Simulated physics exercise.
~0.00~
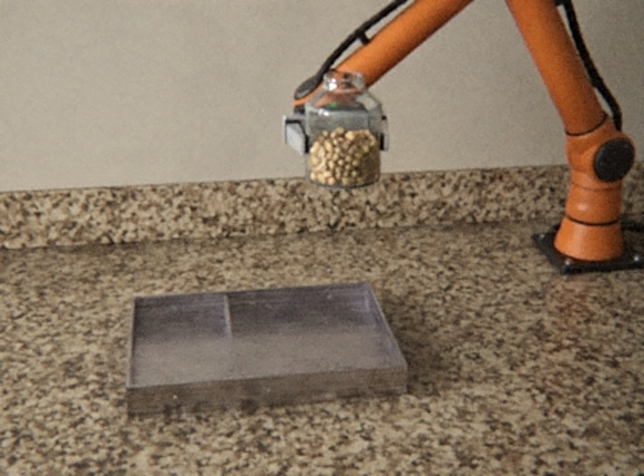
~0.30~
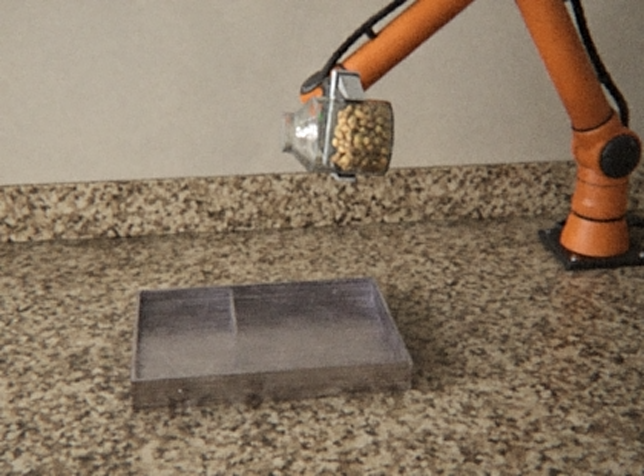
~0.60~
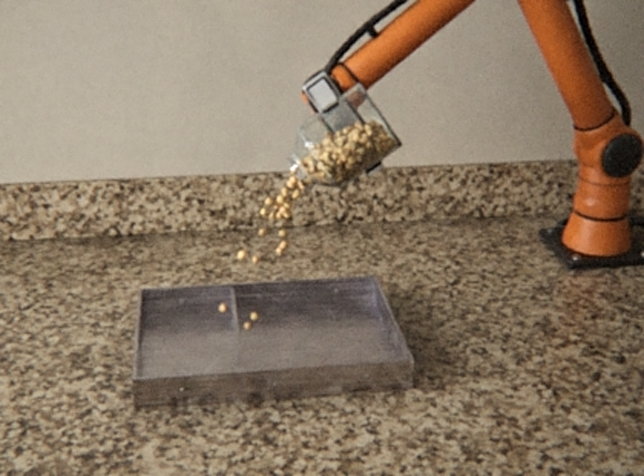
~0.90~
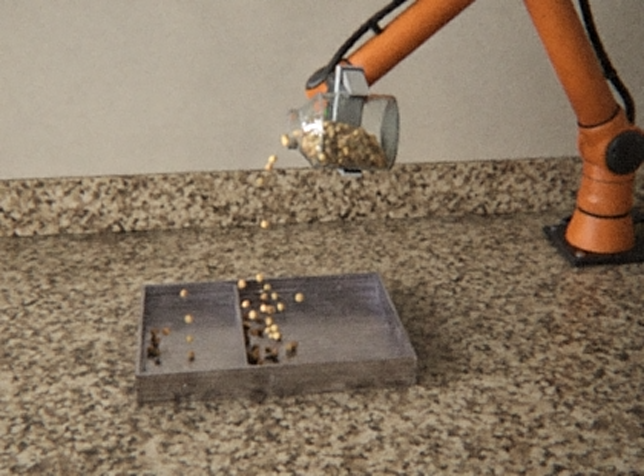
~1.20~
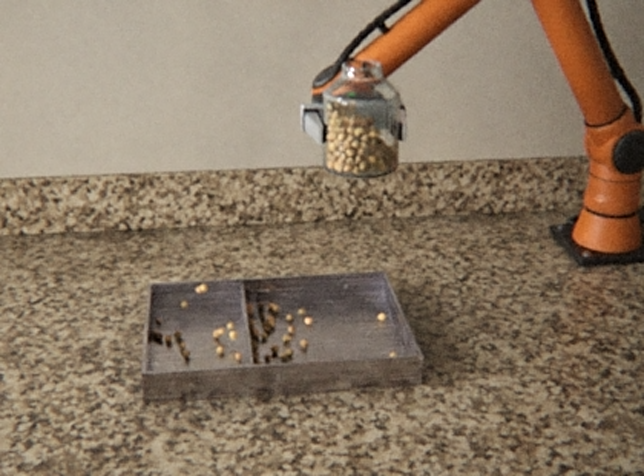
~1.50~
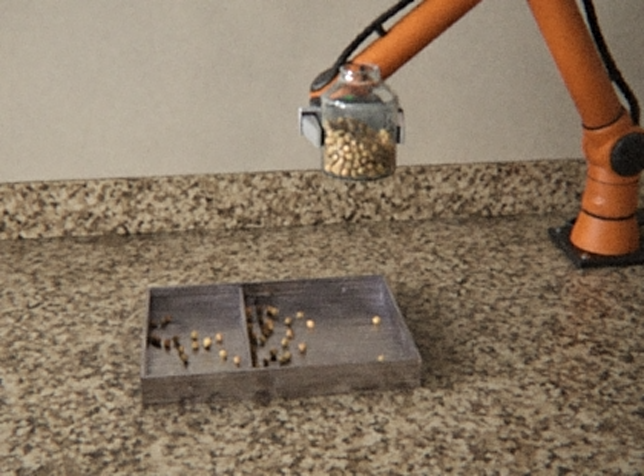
In this clip, an orange robot arm tips a clear jar of chickpeas to the left over a gray divided tray on a speckled countertop, spilling some into both sections, then turns the jar upright, still holding most of the chickpeas.
